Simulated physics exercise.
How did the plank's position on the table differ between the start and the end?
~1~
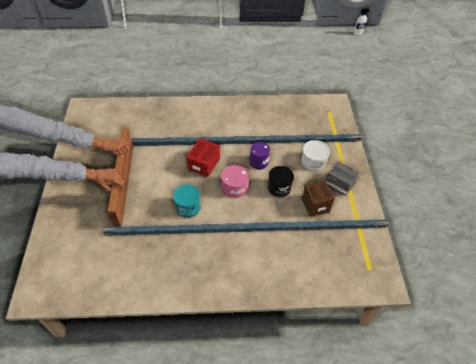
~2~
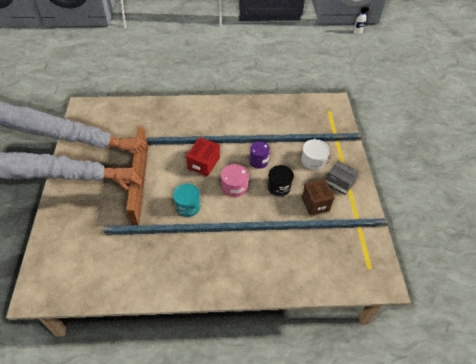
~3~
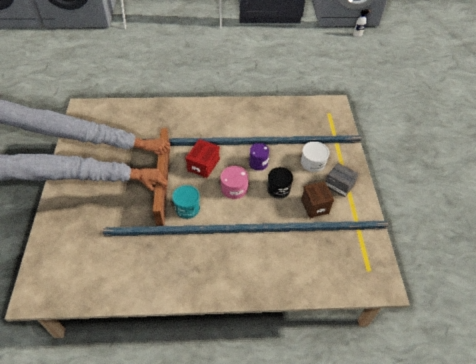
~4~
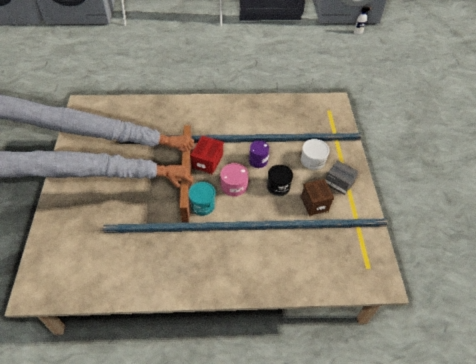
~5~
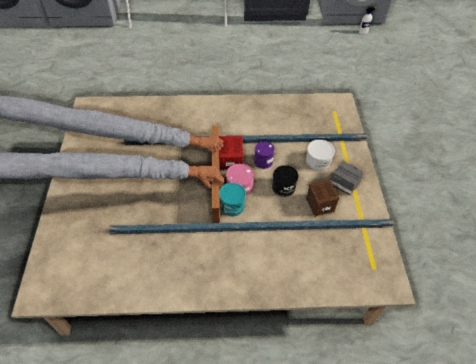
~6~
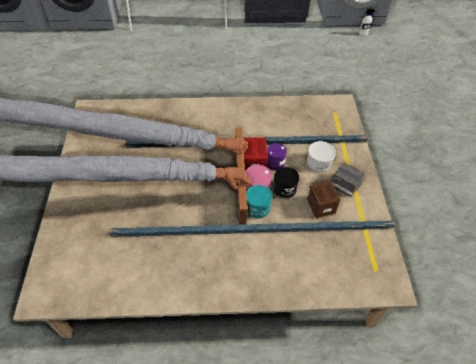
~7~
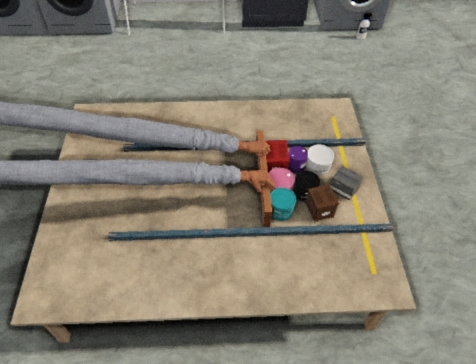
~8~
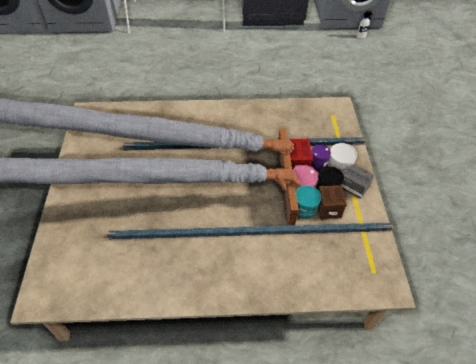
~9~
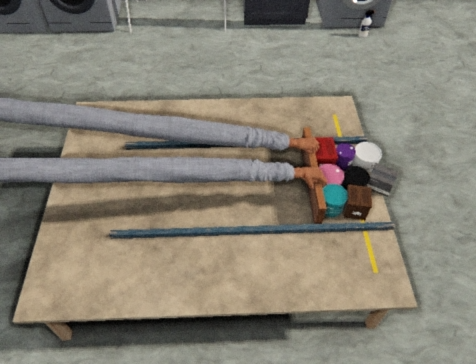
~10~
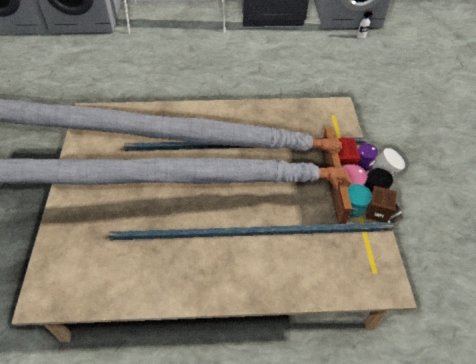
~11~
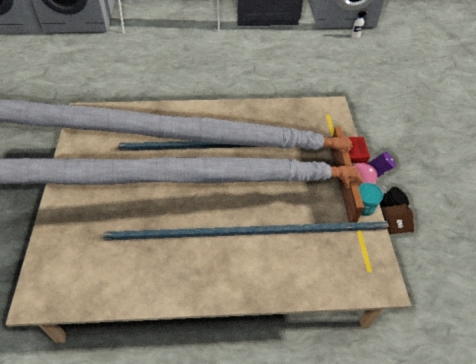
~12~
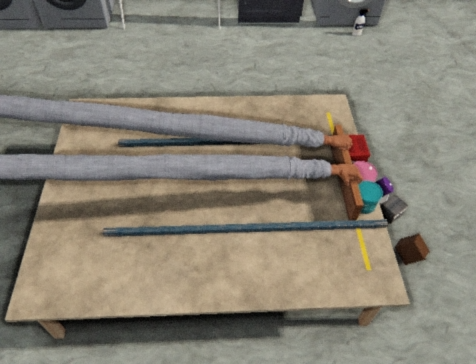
At the start the plank was near the left side of the table, to the left of all the tubs and boxes. By the end it was over at the yellow tape, close to the right edge.
